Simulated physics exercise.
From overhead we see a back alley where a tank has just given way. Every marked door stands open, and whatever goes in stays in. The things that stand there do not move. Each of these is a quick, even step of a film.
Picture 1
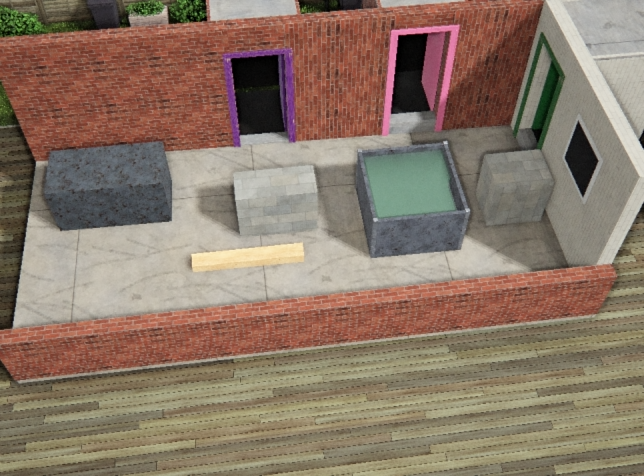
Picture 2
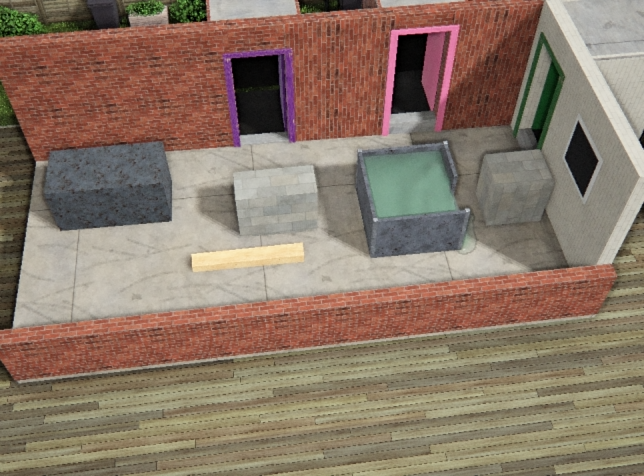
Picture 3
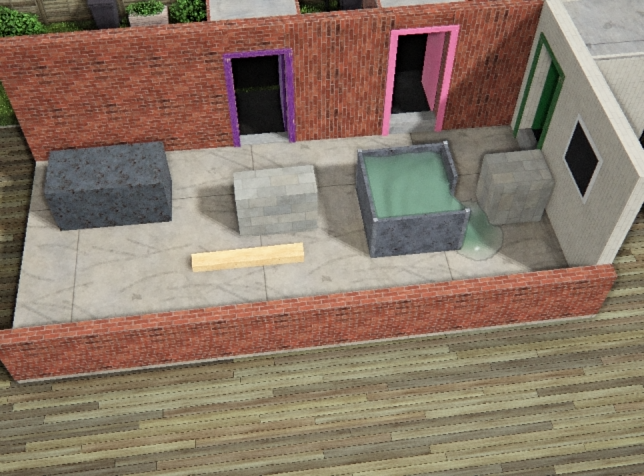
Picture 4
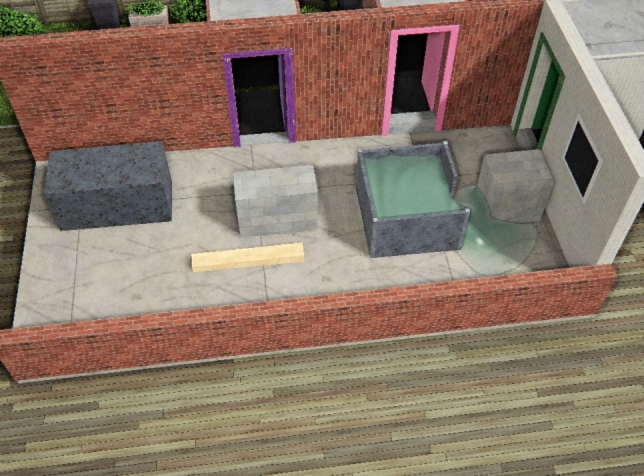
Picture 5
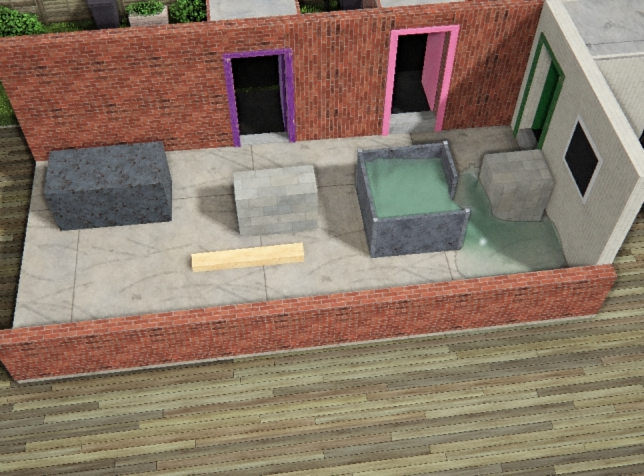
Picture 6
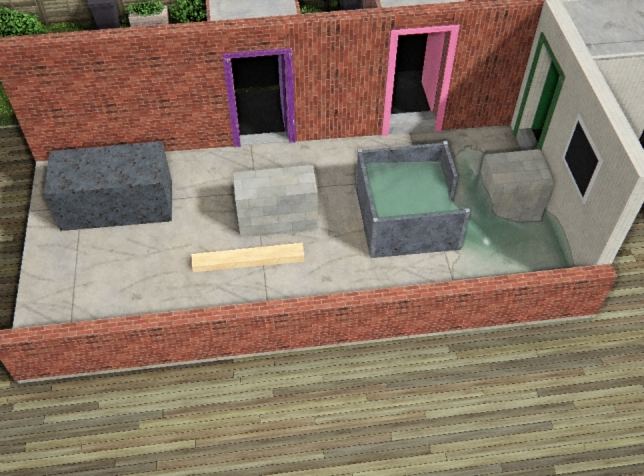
In a back alley, an open tank gives way and water spreads around a gray block.
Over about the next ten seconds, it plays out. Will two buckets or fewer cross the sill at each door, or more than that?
At the green door, two or fewer; at the purple door, two or fewer; at the pink door, two or fewer.
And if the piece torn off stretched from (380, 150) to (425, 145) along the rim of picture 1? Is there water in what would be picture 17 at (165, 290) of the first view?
Untouched.
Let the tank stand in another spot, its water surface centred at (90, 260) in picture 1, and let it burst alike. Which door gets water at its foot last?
The purple-painted one.
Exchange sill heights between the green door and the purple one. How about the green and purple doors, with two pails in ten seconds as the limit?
Green: Too much; purple: Not enough.
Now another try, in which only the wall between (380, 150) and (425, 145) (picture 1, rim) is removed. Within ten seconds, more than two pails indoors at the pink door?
Outcome - pink door: Above threshold.
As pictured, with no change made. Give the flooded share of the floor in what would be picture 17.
Estimate: Near 25 %.
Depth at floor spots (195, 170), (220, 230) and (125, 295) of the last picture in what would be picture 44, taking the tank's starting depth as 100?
Going in order, roughly 4, 2 and 4 %.
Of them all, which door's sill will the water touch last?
My answer is the one in purple.
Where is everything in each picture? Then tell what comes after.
The open tank at (411, 184) is whole and still, in the first picture.
Water pours out at (454, 218) and has run to a hidden place, in the second picture.
The front is at (498, 233), out from the gap at (454, 220), in the third picture.
The front is at (533, 230), out from the gap at (453, 221), in the fourth picture.
Water pours out at (453, 220) and has run to (564, 256), in the fifth picture.
The front is at a hidden place, out from the gap at (454, 220), in the sixth picture.
A moment on, water covers 20 % of the floor; the green door wet at the sill, nothing in, the purple door not reached, the pink door wet at the sill, nothing in.
Next, water covers 25 % of the floor; the green door wet at the sill, nothing in, the purple door not reached, the pink door wet at the sill, nothing in.
Then, water covers 50 % of the floor; the green door wet at the sill, nothing in, the purple door wet at the sill, nothing in, the pink door wet at the sill, nothing in.
Later, water covers 80 % of the floor; the green door wet at the sill, nothing in, the purple door wet at the sill, nothing in, the pink door wet at the sill, nothing in.
In the end, water covers 95 % of the floor; the green door wet at the sill, nothing in, the purple door wet at the sill, nothing in, the pink door wet at the sill, nothing in.
